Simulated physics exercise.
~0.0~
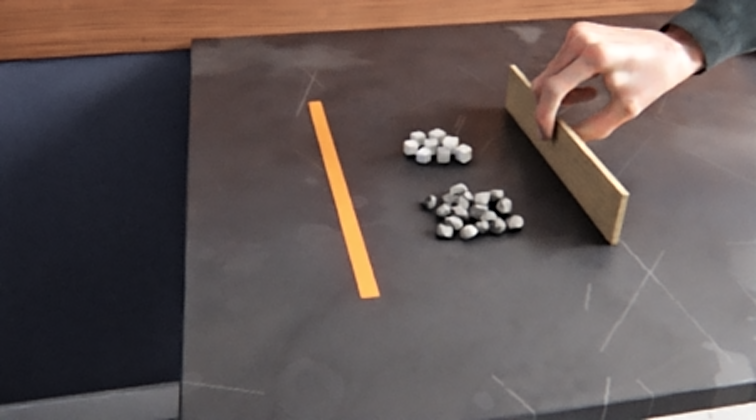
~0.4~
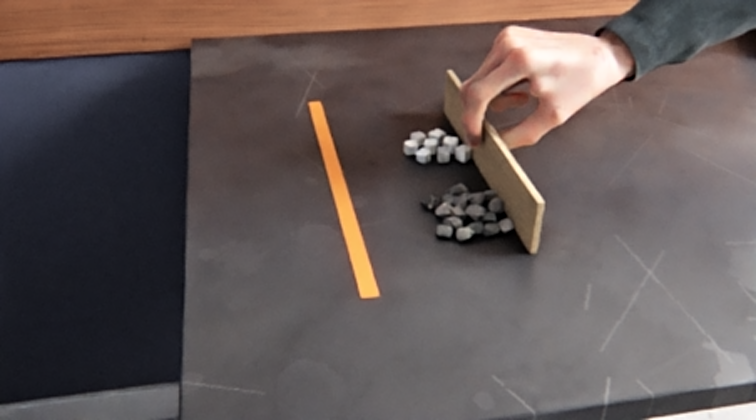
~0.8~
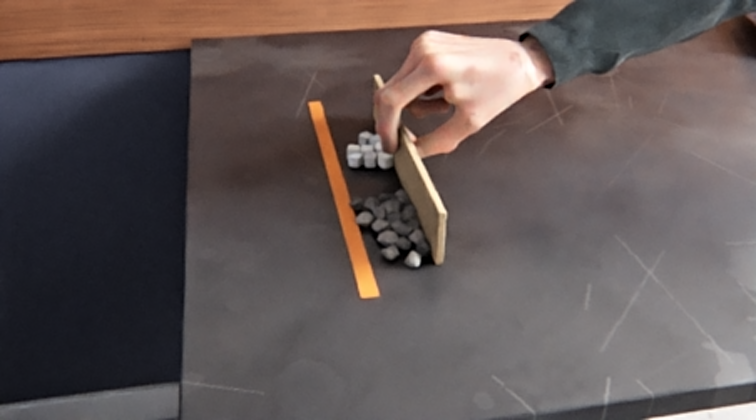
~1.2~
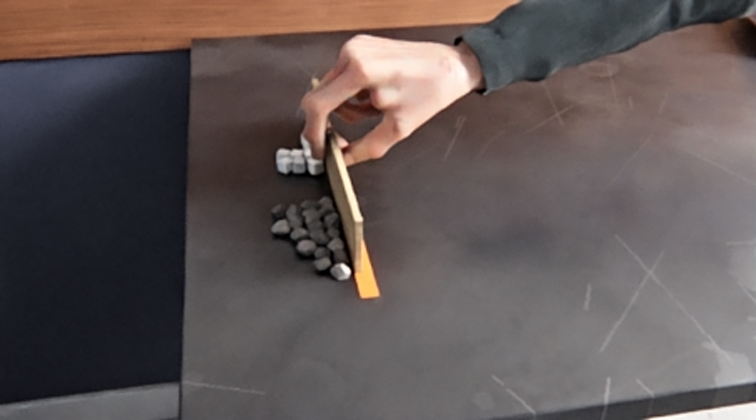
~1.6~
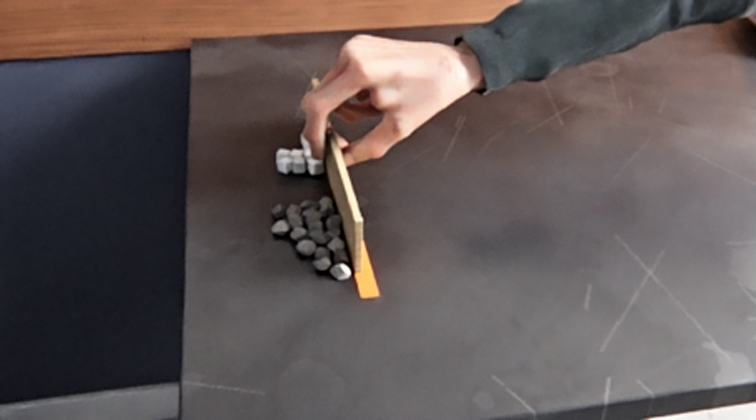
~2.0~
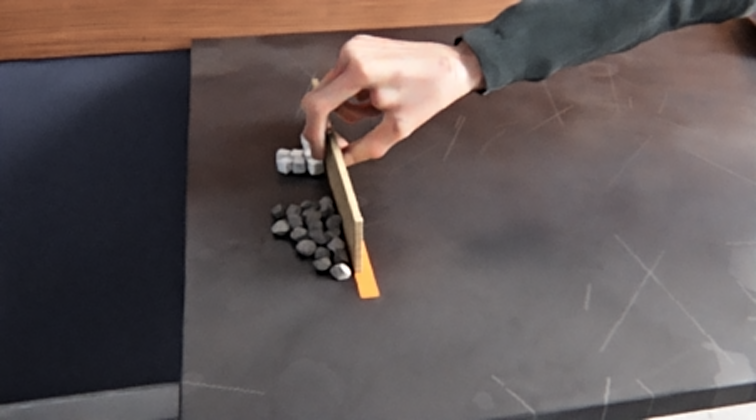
A hand pushes two piles of small stones left with a board, stopping at orange tape.
